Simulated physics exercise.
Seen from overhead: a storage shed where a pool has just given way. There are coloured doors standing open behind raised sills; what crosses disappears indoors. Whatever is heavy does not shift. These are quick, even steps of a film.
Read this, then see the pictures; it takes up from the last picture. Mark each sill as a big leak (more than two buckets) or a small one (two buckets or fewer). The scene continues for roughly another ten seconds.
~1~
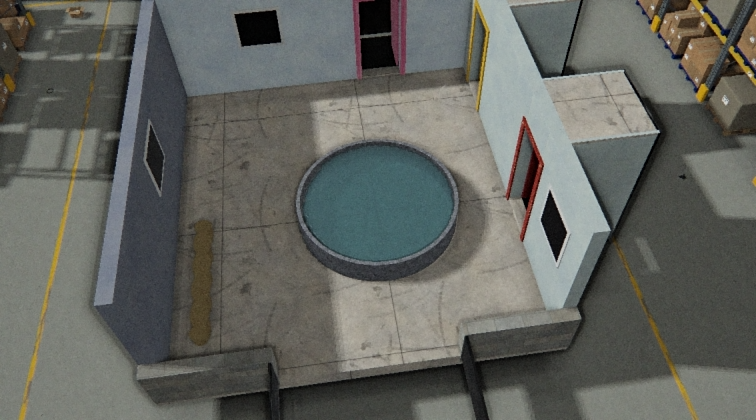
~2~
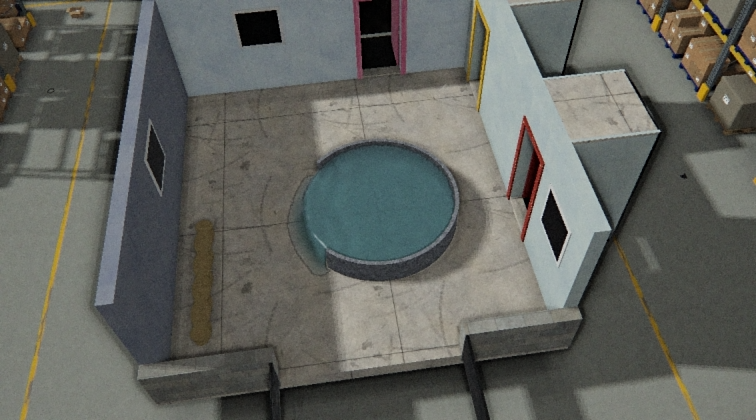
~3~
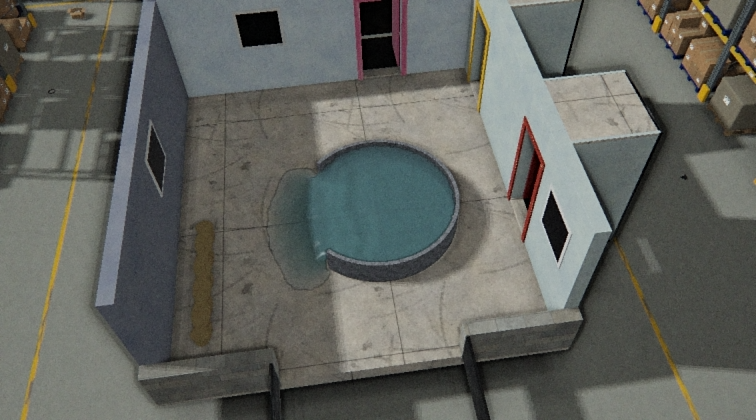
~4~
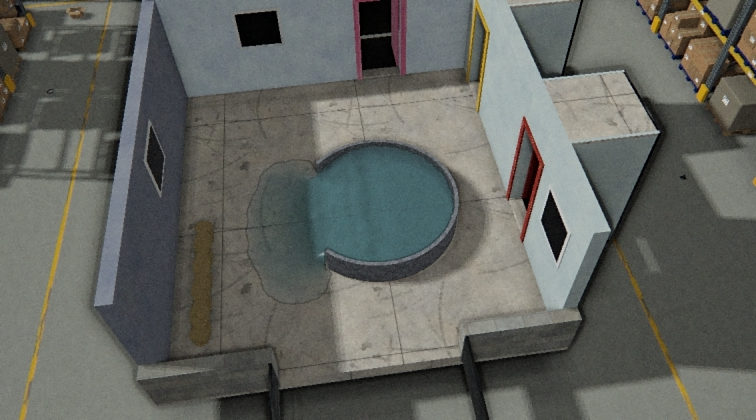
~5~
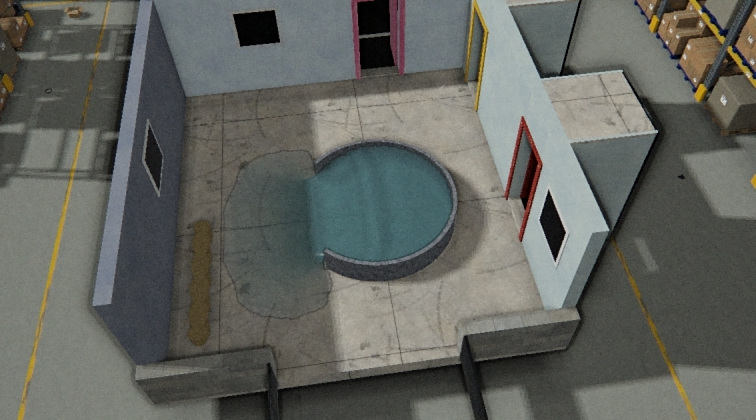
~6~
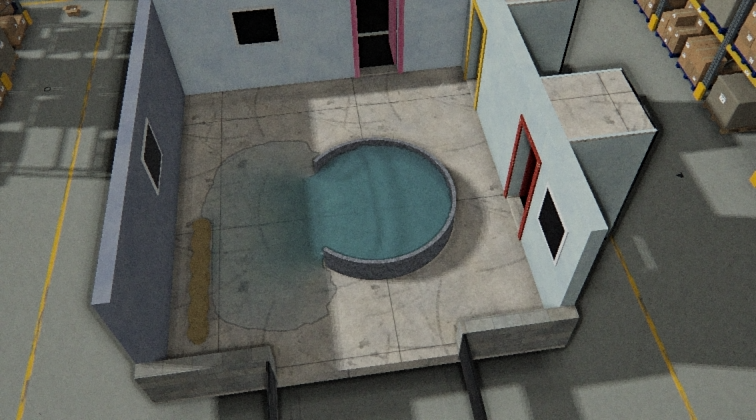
Pink door: Small; yellow door: Big; red door: Small.
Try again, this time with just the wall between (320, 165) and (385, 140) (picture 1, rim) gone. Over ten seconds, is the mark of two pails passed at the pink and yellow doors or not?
Here's how I see it: The pink door crosses the line and the yellow door crosses the line.
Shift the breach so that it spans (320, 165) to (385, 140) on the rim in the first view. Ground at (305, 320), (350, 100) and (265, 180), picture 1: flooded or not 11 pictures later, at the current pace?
Bone-dry, submerged, bone-dry.
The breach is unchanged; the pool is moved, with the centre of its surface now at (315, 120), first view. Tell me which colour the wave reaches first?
Door: The pink door.
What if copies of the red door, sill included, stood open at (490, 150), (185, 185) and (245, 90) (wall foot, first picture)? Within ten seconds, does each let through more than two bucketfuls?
Below; above; above.
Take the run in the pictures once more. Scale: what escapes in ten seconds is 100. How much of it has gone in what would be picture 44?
It would be around 40 %.
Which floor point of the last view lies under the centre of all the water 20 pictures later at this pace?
I would point to (281, 220).
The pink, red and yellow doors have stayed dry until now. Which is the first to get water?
The pink one.
A moment on, water covers 30 % of the floor; the pink door not reached, the yellow door not reached, the red door not reached.
Next, water covers 35 % of the floor; the pink door not reached, the yellow door not reached, the red door not reached.
Then, water covers 45 % of the floor; the pink door not reached, the yellow door not reached, the red door not reached.
Later, water covers 85 % of the floor; the pink door wet at the sill, nothing in, the yellow door wet at the sill, nothing in, the red door not reached.
In the end, water covers 100 % of the floor; the pink door wet at the sill, nothing in, the yellow door over two buckets in, the red door wet at the sill, nothing in.
